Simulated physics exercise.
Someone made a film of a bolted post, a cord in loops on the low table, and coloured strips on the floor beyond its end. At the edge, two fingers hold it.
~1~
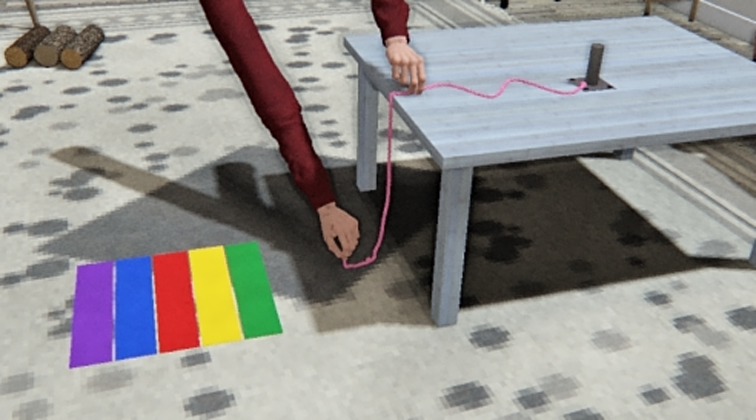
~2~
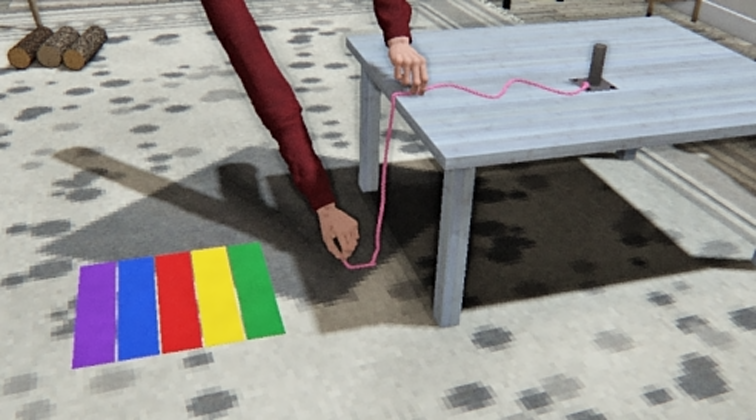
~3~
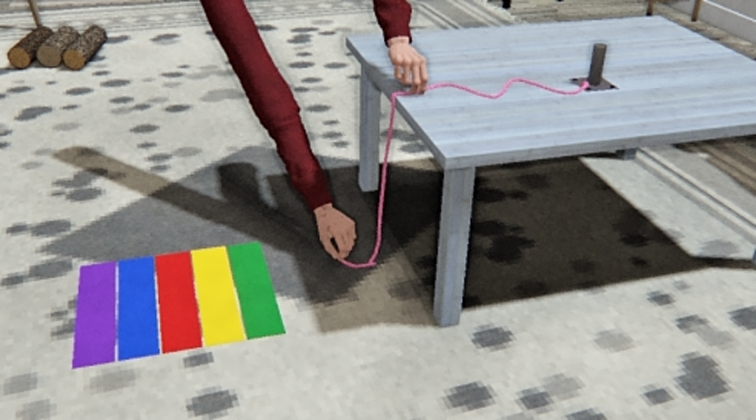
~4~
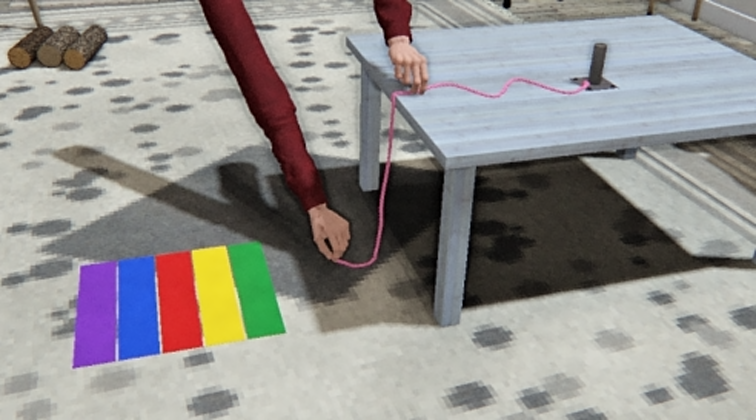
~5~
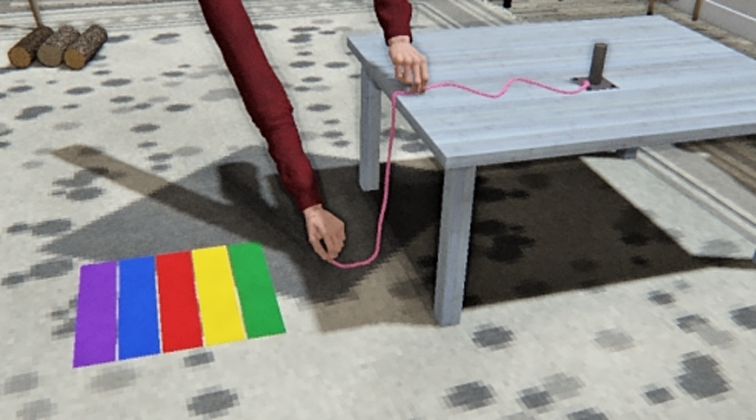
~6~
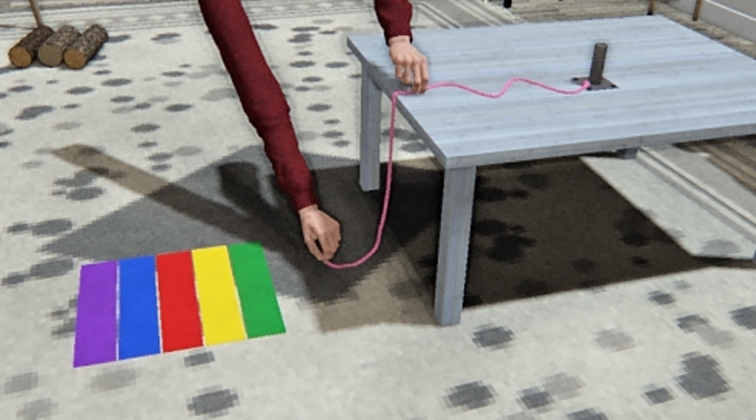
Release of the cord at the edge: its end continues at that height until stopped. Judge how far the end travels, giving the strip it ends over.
It ends over the blue strip.
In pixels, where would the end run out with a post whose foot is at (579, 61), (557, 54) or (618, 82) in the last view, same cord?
Near (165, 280), (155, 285) and (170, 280).
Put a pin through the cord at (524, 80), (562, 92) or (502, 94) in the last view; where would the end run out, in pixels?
Approximately (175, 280), (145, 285) and (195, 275) respectively.
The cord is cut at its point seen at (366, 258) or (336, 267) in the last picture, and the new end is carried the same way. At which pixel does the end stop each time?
Near (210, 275) and (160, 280).
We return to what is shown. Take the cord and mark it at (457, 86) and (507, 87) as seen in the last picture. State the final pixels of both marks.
The first one ends up at (397, 99) and the second one at (472, 91).
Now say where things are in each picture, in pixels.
End (342, 256); green (259, 317); yellow (219, 324); red (178, 330); blue (135, 337); purple (92, 344), in the first frame.
End (342, 257); cord through (566, 94) (507, 86) (456, 87) (393, 107) (384, 177) (378, 245), in the second frame.
End (339, 257), in the third frame.
End (333, 258); cord through (567, 93) (507, 85) (457, 86) (393, 107) (386, 177) (378, 244), in the fourth frame.
End (328, 258), in the fifth frame.
End (323, 259); cord through (567, 93) (508, 85) (457, 86) (394, 106) (389, 176) (378, 243), in the sixth frame.
Early on, end near (214, 274); over yellow.
Midway, end near (165, 281); over red.
At the end of the slack, end near (135, 286); over blue. The end stops over the blue strip.
